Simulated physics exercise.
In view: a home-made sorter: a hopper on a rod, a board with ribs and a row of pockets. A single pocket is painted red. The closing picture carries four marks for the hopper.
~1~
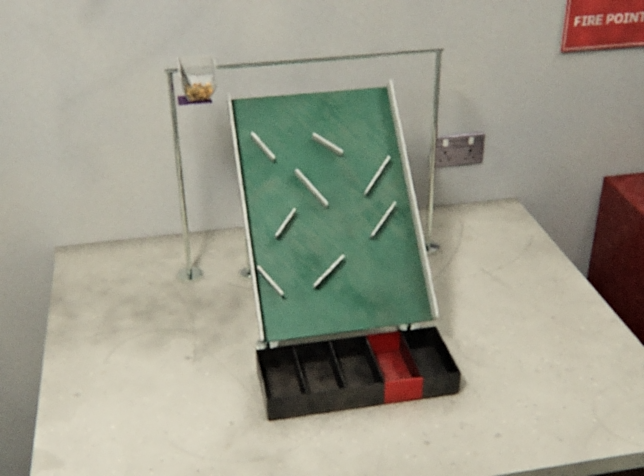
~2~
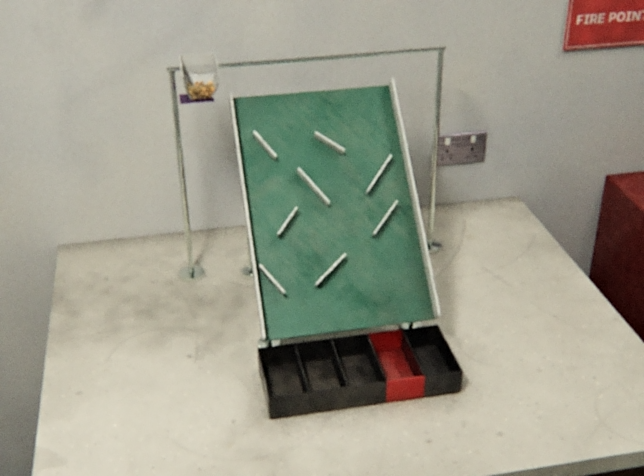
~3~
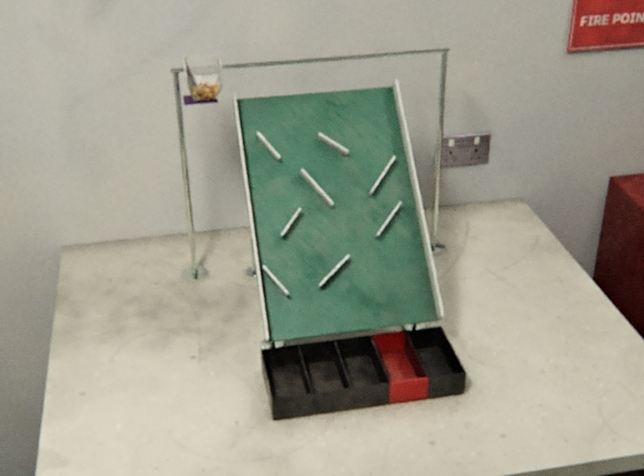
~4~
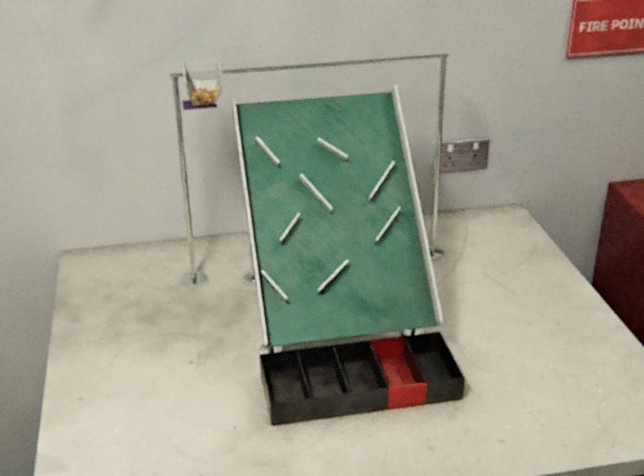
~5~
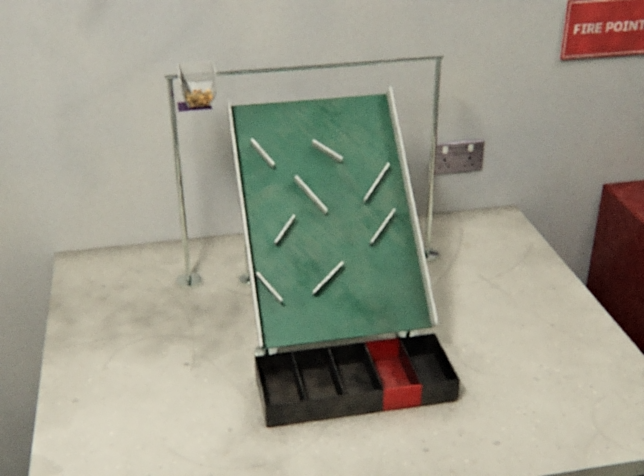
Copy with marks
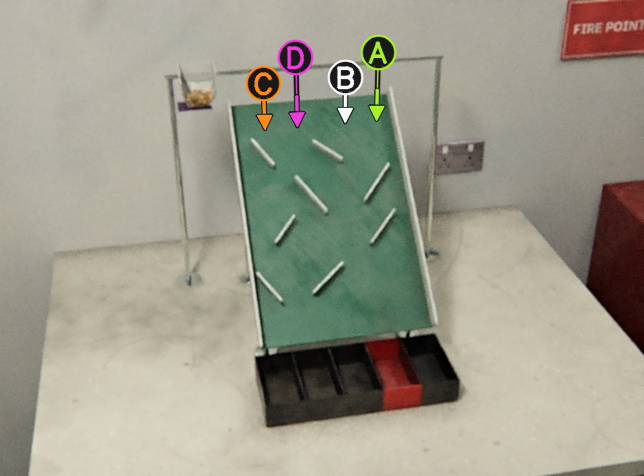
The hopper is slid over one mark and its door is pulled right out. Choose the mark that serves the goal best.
D.
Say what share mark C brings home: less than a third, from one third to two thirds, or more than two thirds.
It is less than a third.
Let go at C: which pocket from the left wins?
The second from the left.
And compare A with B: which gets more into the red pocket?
B it is.
On the marked copy, mark A meets the board at (376, 115); mark B meets the board at (345, 117); mark C meets the board at (264, 124); mark D meets the board at (297, 121).
Choosing A, a small part in the red pocket, nearly all in other pockets, a stray few outside the box.
Choosing B, about a quarter in the red pocket, most in other pockets, a stray few outside the box.
Choosing C, about a quarter in the red pocket, most in other pockets, a stray few held on the board.
Choosing D, about half in the red pocket, about a third in other pockets, a stray few held on the board.
